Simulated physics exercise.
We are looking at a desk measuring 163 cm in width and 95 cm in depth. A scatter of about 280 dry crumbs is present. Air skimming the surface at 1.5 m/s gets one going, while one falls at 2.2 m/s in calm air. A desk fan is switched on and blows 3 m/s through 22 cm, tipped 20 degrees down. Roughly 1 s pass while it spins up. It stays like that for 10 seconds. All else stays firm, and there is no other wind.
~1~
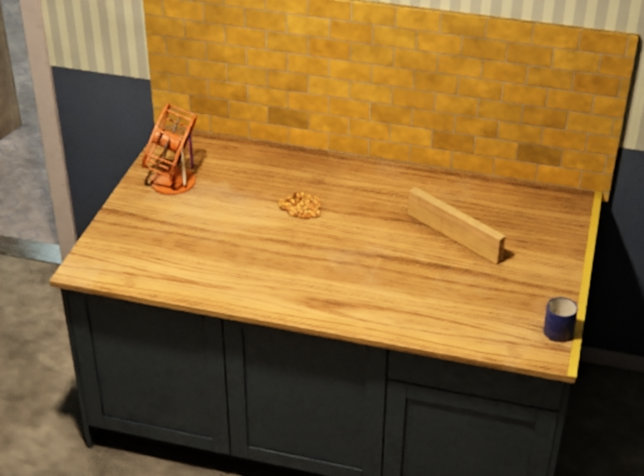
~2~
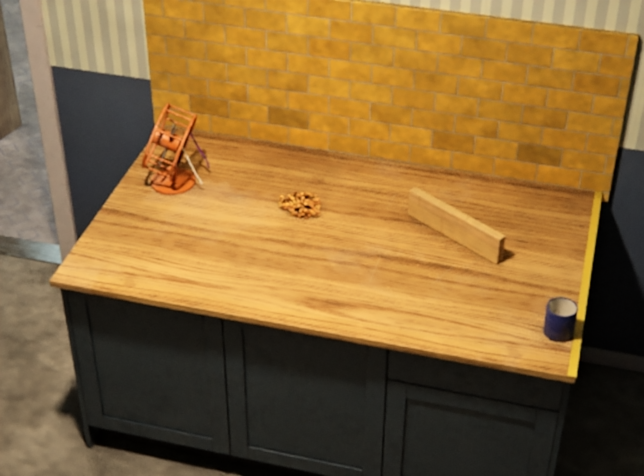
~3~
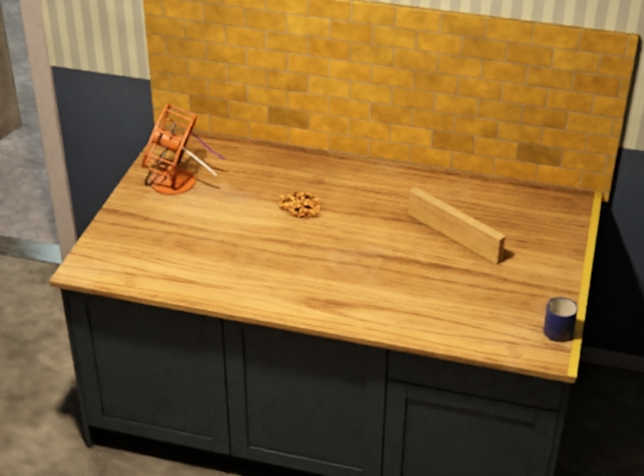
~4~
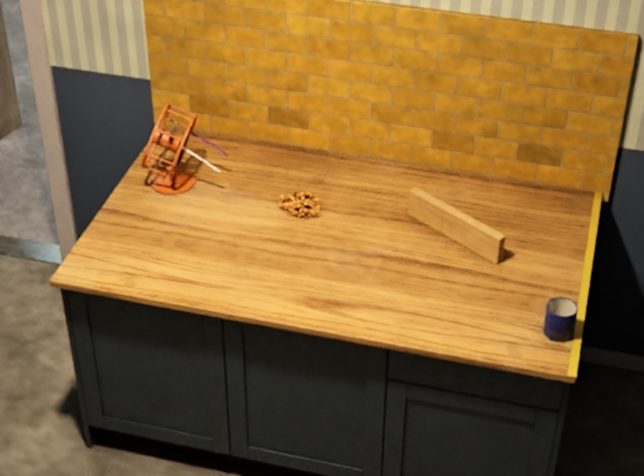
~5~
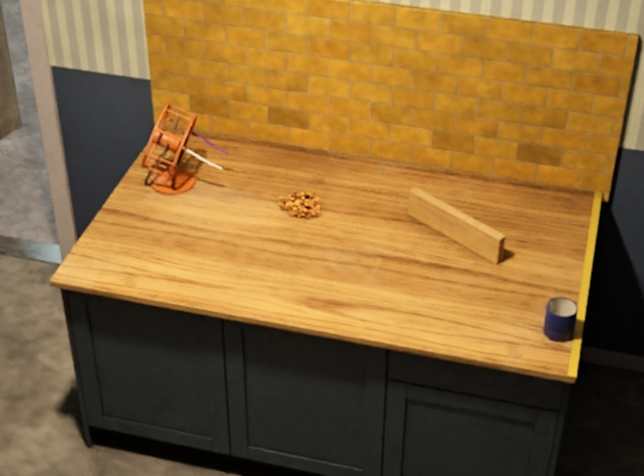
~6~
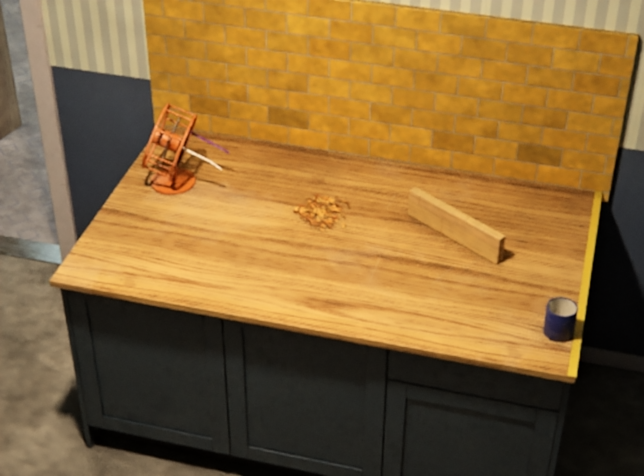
Ribbons on a small orange fan lifted and streamed out to the right over a wooden countertop, and then most of a little pile of crumbs shifted slightly right and spread out.
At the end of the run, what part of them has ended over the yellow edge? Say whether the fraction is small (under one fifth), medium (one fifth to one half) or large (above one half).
Large, above one half.
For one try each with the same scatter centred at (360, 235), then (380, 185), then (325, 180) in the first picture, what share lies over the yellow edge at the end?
First try near 80 %, second near 100 %, third near 100 %.
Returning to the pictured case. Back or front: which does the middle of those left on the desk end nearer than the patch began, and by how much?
The middle ends nearer the front end, some 10 cm from where the patch began.
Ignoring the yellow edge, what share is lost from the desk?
It comes out at some 0 %.
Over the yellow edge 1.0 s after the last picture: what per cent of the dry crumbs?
Near 40 %.
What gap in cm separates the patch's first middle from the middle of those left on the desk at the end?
About 65 centimetres.
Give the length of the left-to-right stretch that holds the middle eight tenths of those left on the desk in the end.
About 50 cm.
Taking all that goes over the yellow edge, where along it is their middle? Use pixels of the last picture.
The halfway point of the crossings is around (586, 306) in the last picture.
Then, 1.0 s after the last picture, 41 % are over the yellow edge; the middle of those still in play is near (484, 260); 17 % have settled or left.
Then, 2.2 s after the last picture, 58 % are over the yellow edge; the middle of those still in play is near (475, 257); 64 % have settled or left.
Then, 4.6 s after the last picture, 66 % are over the yellow edge; the middle of those still in play is near (480, 258); 73 % have settled or left.
Then, 9.1 s after the last picture, at the end, 71 % are over the yellow edge; the middle of those still in play is near (480, 258).
